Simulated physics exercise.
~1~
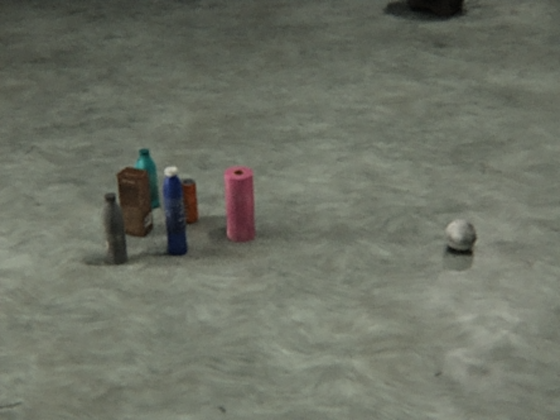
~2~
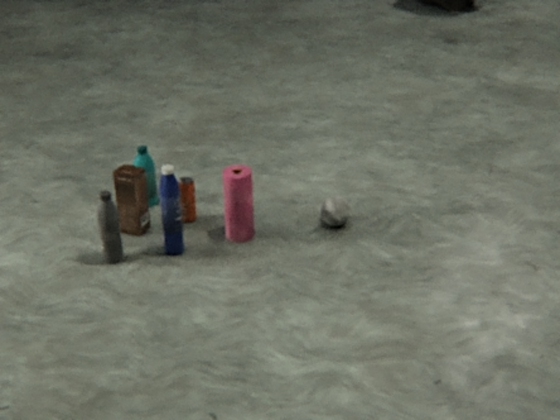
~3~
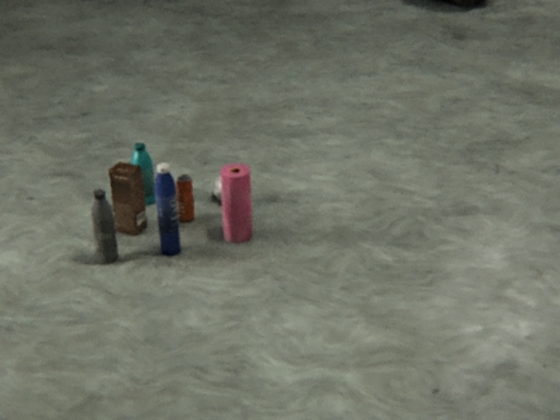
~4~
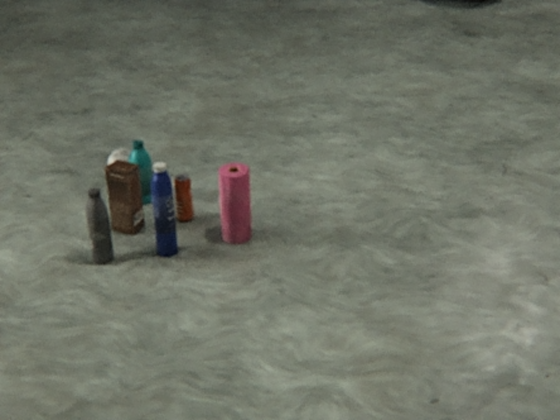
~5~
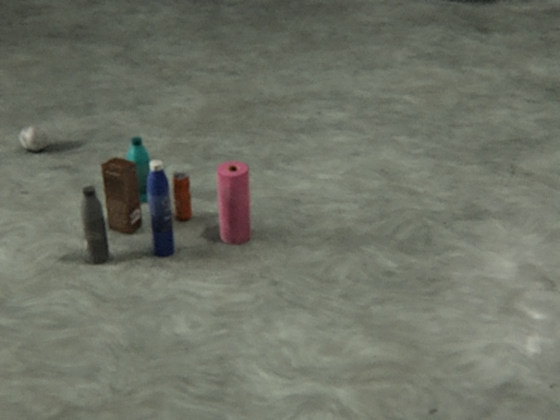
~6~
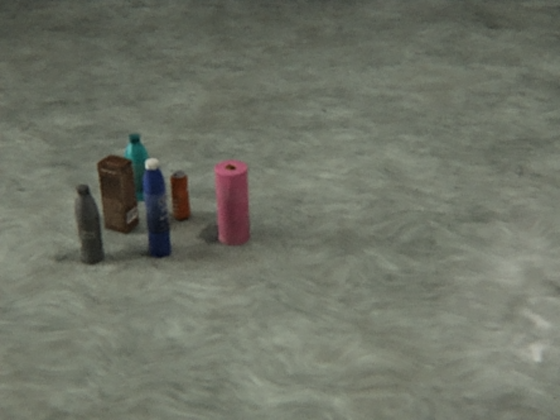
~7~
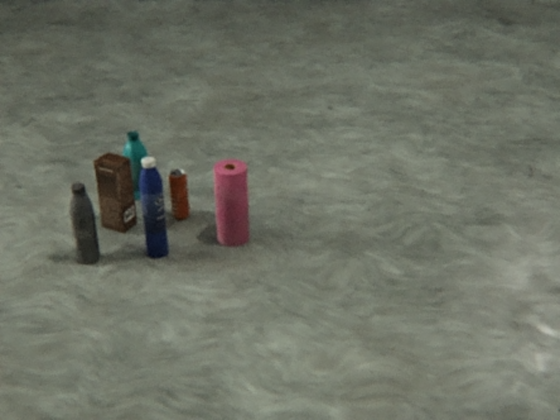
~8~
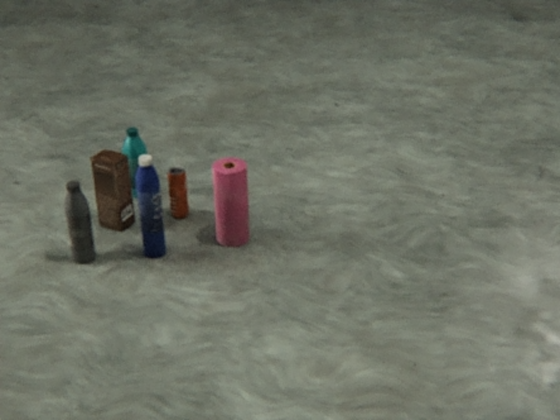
At the start, a grey bottle, a brown carton, a turquoise bottle, a blue bottle, an orange can and a pink roll stand grouped on a mottled grey floor, with a white ball off to their right. The ball rolls left toward the group, then passes behind the pink roll. It continues behind the carton and the turquoise bottle, partly hidden by them, and emerges on the far left. It then rolls out of view, touching nothing visibly, while the view drifts slightly sideways. At the end, all six objects are still standing upright where they were.
